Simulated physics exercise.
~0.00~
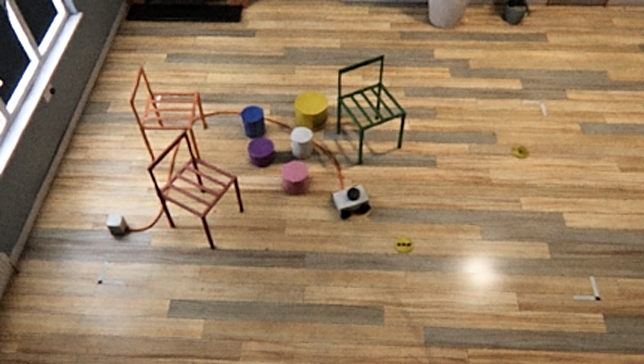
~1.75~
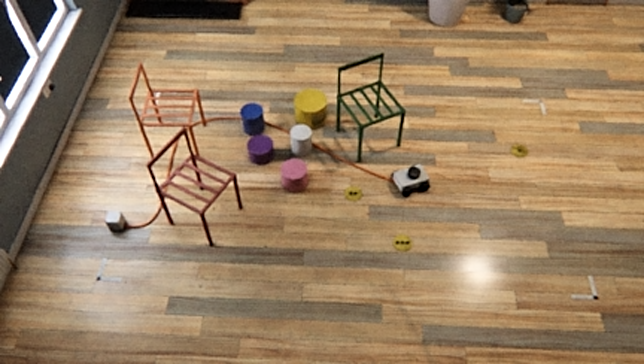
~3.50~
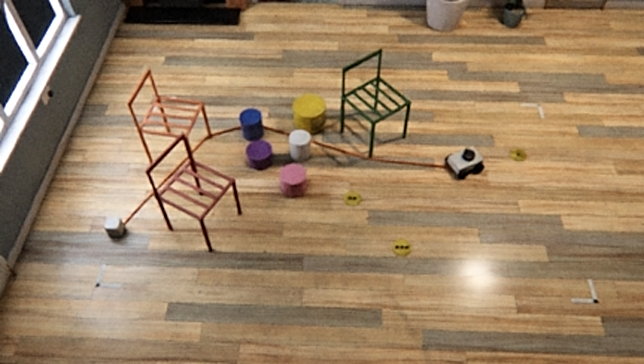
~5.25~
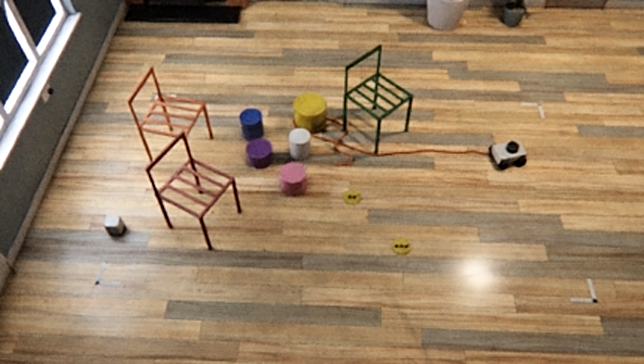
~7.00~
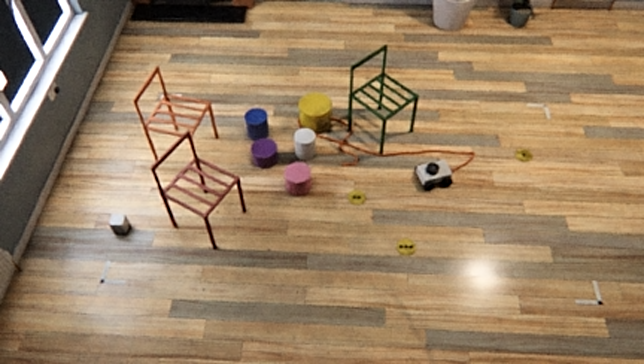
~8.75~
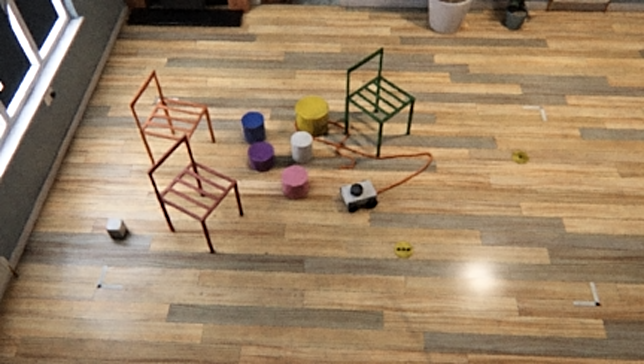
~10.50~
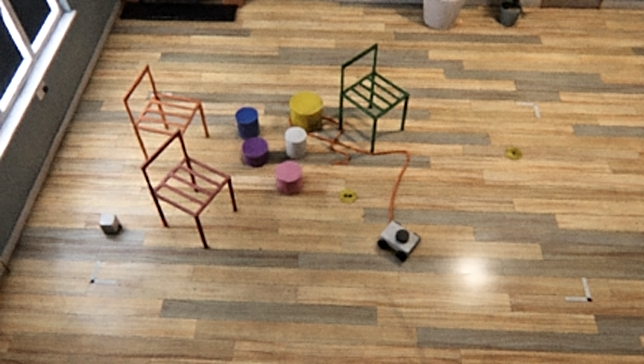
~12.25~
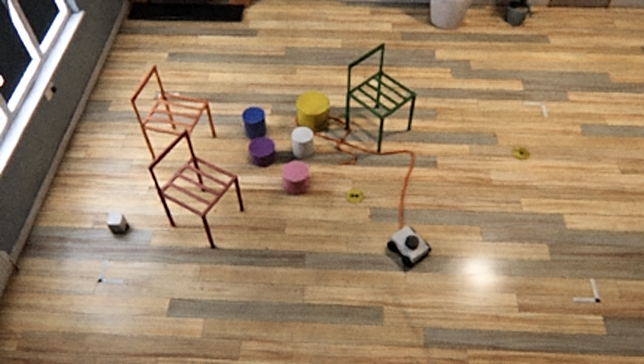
A small wheeled cart trailing an orange lead drives right across a wooden floor, away from a cluster of colourful tubs standing among two reddish chairs and a green one. The lead, threaded through the group from a small pale block at the left, draws straight and nudges the green chair slightly. As the cart nears a yellow mark on the right, the lead comes away from the block and slides after it. The cart then heads back left to a second mark, leaving a loop behind. Finally it turns down and right, stopping at the lowest mark with the lead curving behind it, every chair still upright.
